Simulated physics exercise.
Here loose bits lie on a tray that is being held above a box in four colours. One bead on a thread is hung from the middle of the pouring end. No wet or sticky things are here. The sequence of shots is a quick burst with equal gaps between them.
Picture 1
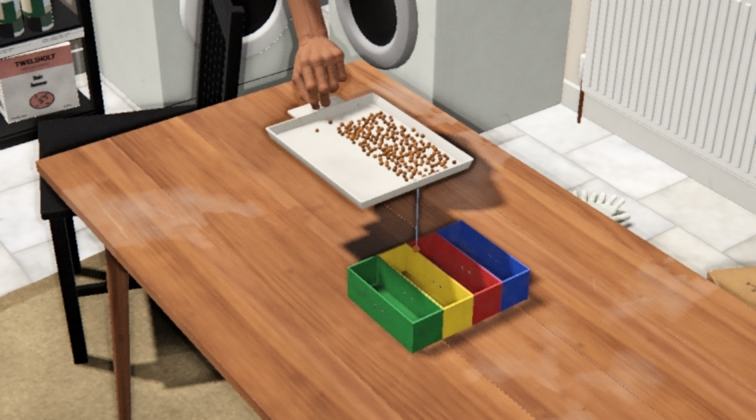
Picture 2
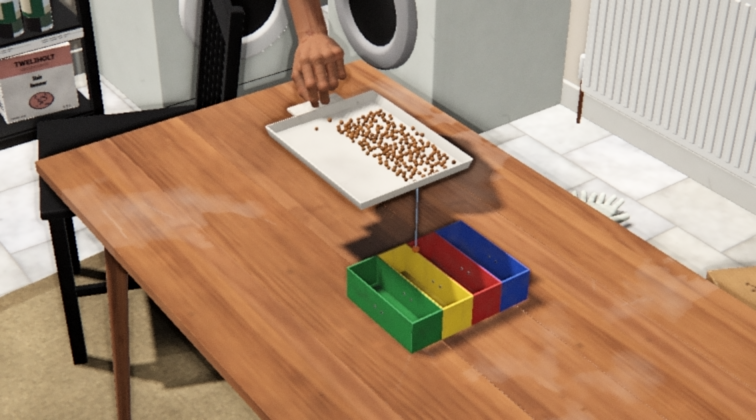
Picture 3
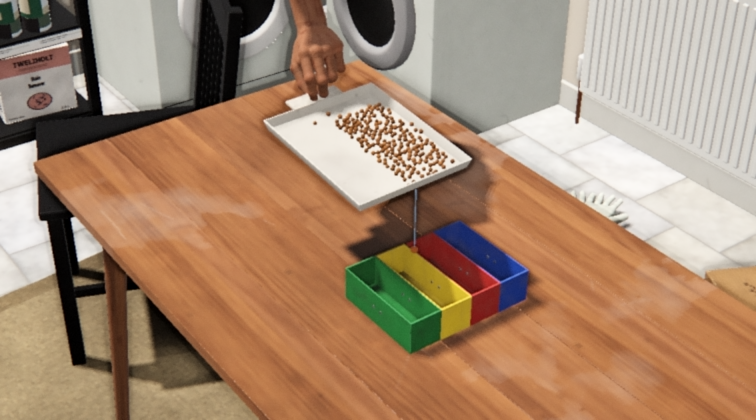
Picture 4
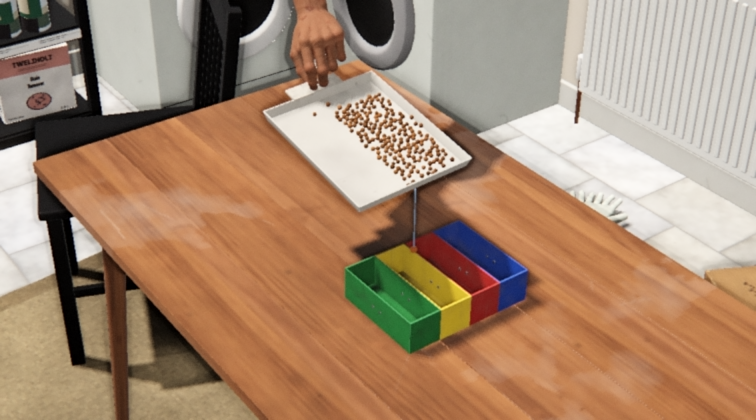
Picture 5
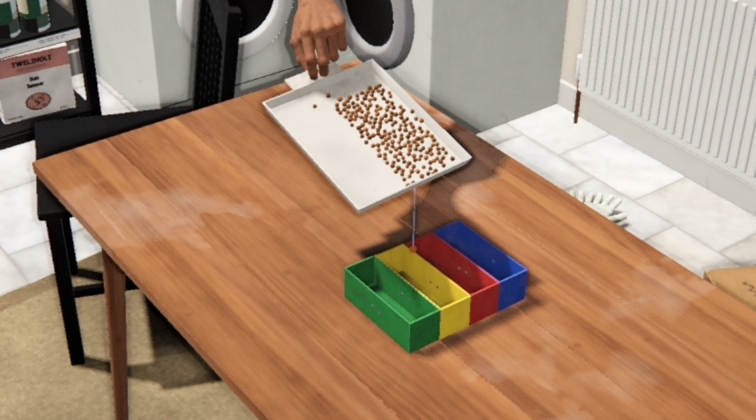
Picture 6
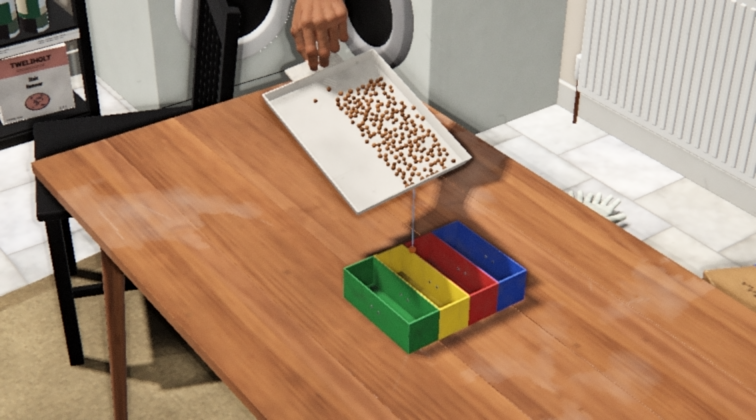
We see a hand holding a white tray of small brown balls above a green, yellow, red and blue box on a wooden table, then gradually raising the tray's far end so it slants more steeply toward the viewer.
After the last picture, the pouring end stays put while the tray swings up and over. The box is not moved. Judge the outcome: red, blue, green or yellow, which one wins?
The green compartment wins.
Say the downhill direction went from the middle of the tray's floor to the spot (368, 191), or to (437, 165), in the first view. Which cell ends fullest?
That green cell, then the blue one.
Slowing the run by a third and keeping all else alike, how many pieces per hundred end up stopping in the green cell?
I'd expect near 50 per cent.
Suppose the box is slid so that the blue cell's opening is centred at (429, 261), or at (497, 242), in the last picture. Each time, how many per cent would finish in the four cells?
Around 100 then around 40 per cent.
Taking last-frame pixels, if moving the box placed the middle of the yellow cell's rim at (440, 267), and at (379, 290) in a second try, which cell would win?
The first placing favours the cell in green, while the second favours the yellow one.
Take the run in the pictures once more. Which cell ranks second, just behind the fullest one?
The runner-up: The cell in yellow.
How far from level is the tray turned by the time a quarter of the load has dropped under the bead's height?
I'd say close to 70 degrees.
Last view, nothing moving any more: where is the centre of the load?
The centre ends up roughly at (395, 318).
Just after the last frame, tray tipped steeply; the larger part on the tray; just a few in the green cell; just a few in the yellow cell; roughly a quarter falling or outside the box.
A moment on, tray tipped past a quarter turn; about a tenth on the tray; roughly a third in the green cell; roughly a quarter in the yellow cell; just a few in the red cell; roughly a third falling or outside the box.
Further on, tray tipped past a quarter turn; roughly half in the green cell; roughly a quarter in the yellow cell; about a tenth in the red cell; roughly a quarter falling or outside the box.
When it is over, tray tipped past a quarter turn; roughly half in the green cell; roughly a quarter in the yellow cell; about a tenth in the red cell; not one in the blue cell; roughly a quarter outside the box.
